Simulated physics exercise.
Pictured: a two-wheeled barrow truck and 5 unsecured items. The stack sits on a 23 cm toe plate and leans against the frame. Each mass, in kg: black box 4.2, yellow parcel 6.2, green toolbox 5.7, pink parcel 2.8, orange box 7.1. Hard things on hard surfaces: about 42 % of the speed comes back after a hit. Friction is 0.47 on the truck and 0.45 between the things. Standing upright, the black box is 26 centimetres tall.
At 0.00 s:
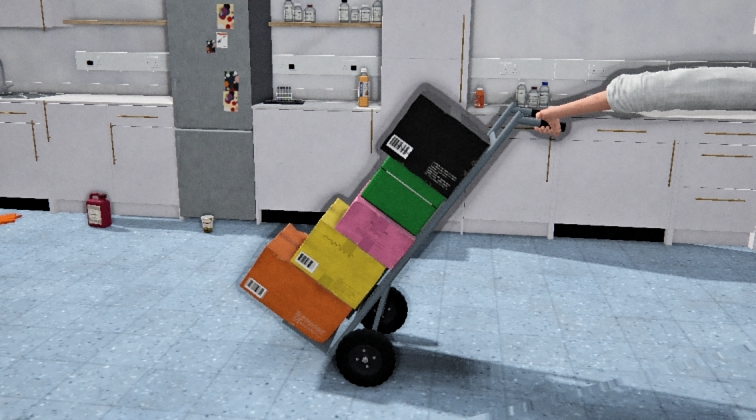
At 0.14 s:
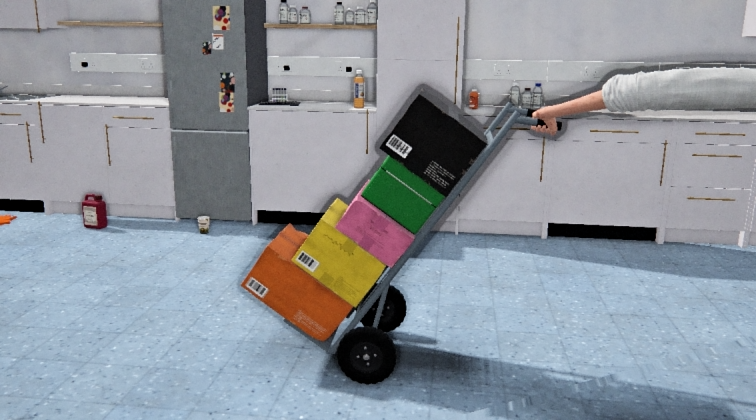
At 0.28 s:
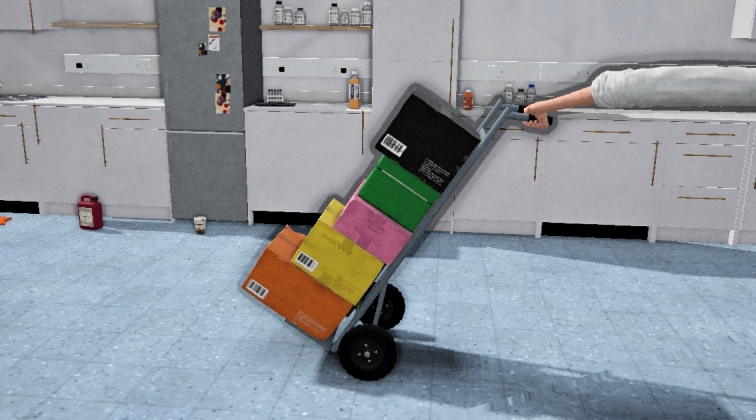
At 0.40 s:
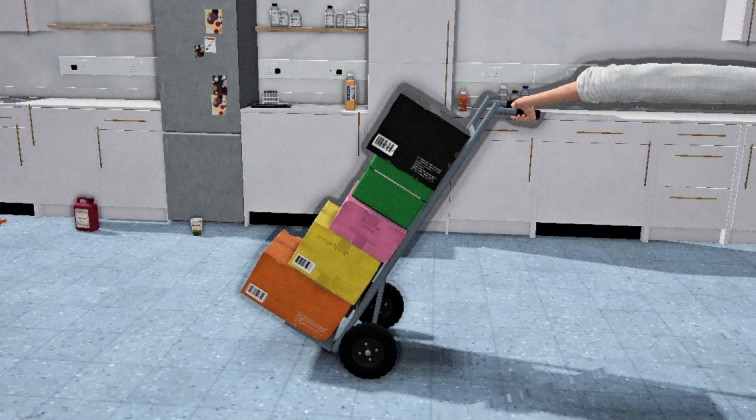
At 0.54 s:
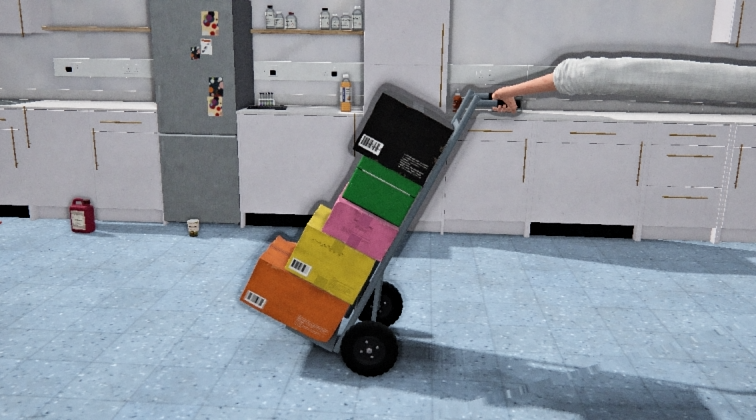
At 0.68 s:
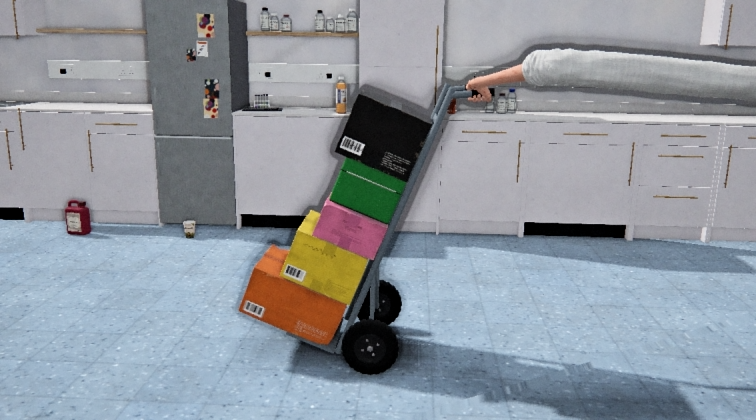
A white-sleeved arm reaches in from the right and grips the handle of a grey two-wheeled hand truck, seen from the side in a room with pale cabinets and a blue tiled floor. Five boxes lean against its frame: orange at the bottom, then yellow, pink, green and black on top. The hand gradually raises the tilted truck more upright, swinging the stack leftward, while the background shifts slightly left.
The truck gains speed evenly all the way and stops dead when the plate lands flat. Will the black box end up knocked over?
No, it remains on its base.
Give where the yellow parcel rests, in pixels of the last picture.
Around (300, 275).
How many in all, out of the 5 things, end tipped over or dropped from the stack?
Altogether, 0.
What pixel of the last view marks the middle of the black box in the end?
It settles at around (257, 143).
After 1.08 s, truck upright.
After 1.28 s, truck upright; black box slid 15 cm near (276, 143); green toolbox tipped 3° from how it sat; pink parcel tipped 3° from how it sat.
After 1.78 s, truck upright; black box tipped 3° from how it sat near (263, 143); green toolbox tipped 3° from how it sat; pink parcel tipped 3° from how it sat.
At rest (3.5 s), not toppled but over 10 cm from the start, black box and green toolbox; the other 3 in place, give or take 10 cm. Seen from the same camera at the end, black box near (257, 143).
